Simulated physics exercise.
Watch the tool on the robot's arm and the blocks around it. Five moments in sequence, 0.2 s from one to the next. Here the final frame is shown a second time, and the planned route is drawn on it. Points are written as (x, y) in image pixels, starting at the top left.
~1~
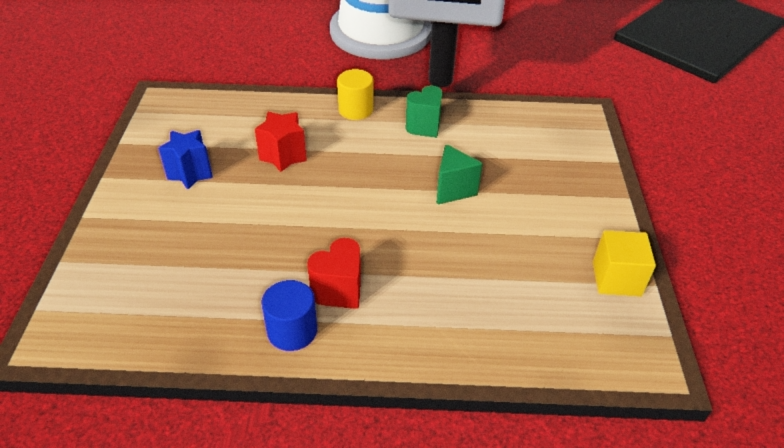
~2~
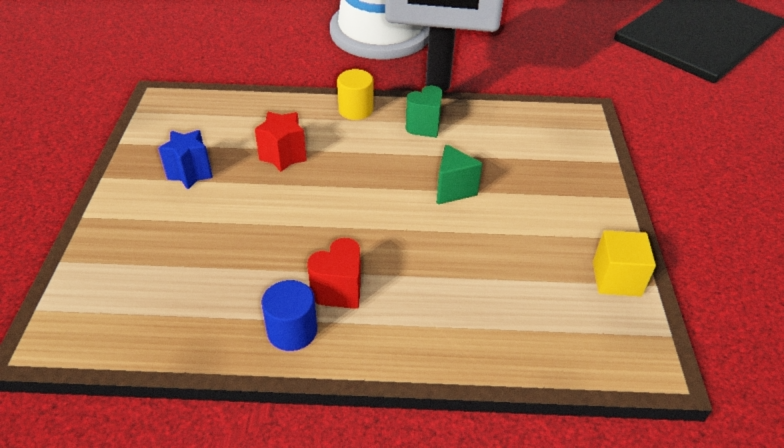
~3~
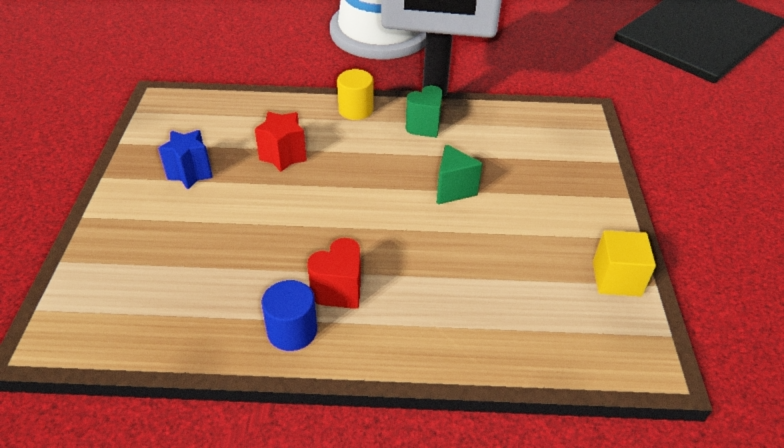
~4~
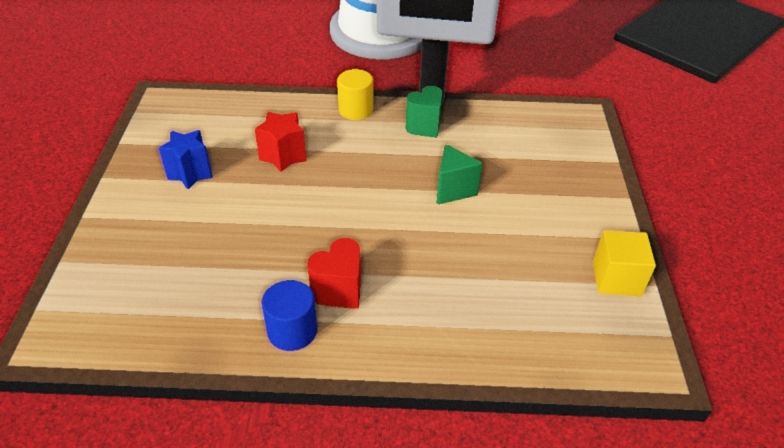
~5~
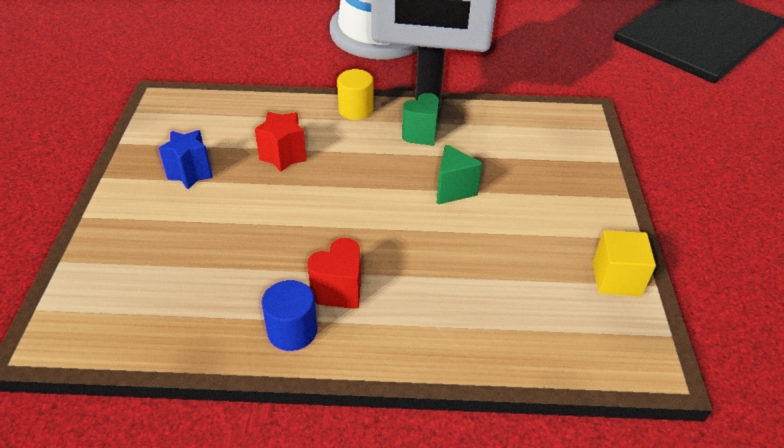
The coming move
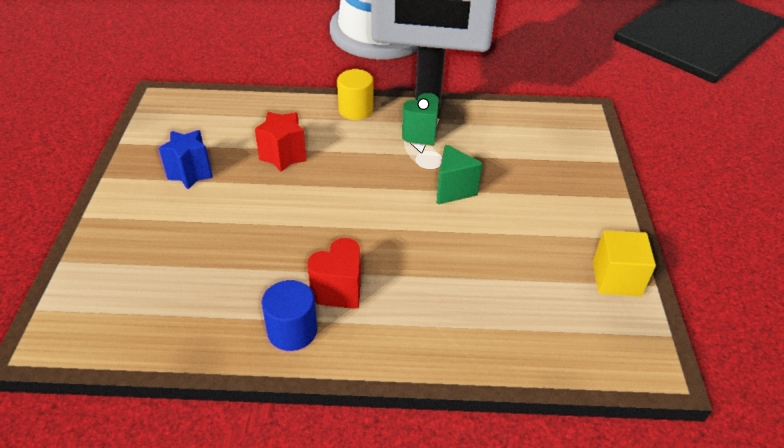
At the start, a robot arm's dark tool stands behind the green heart block at the back of a wooden board scattered with colored blocks. The tool edges slightly forward and left, and finally it nudges the green heart a little toward the green triangle, while the other blocks stay still.
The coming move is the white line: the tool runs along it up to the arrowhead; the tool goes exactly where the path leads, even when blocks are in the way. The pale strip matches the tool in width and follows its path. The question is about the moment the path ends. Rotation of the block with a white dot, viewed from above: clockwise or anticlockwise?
It goes clockwise.
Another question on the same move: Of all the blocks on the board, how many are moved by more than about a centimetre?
One block, no more.
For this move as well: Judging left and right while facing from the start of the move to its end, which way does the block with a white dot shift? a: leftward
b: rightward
That would be b.
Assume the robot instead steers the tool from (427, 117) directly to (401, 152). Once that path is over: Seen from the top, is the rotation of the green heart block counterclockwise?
Yes, that is how it ends up.
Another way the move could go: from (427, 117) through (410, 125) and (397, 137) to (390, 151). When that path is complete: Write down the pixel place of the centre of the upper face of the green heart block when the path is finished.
At (420, 132).
The line goes from (427, 117) through (421, 130) and (418, 145) to (429, 160); the dot is on the green heart block.
What follows on the original path. Halfway along, tool (419, 128); green heart block (414, 127).
At the end, tool (430, 150); green heart block (412, 144), turned 40° clockwise; green three-sided block unmoved.
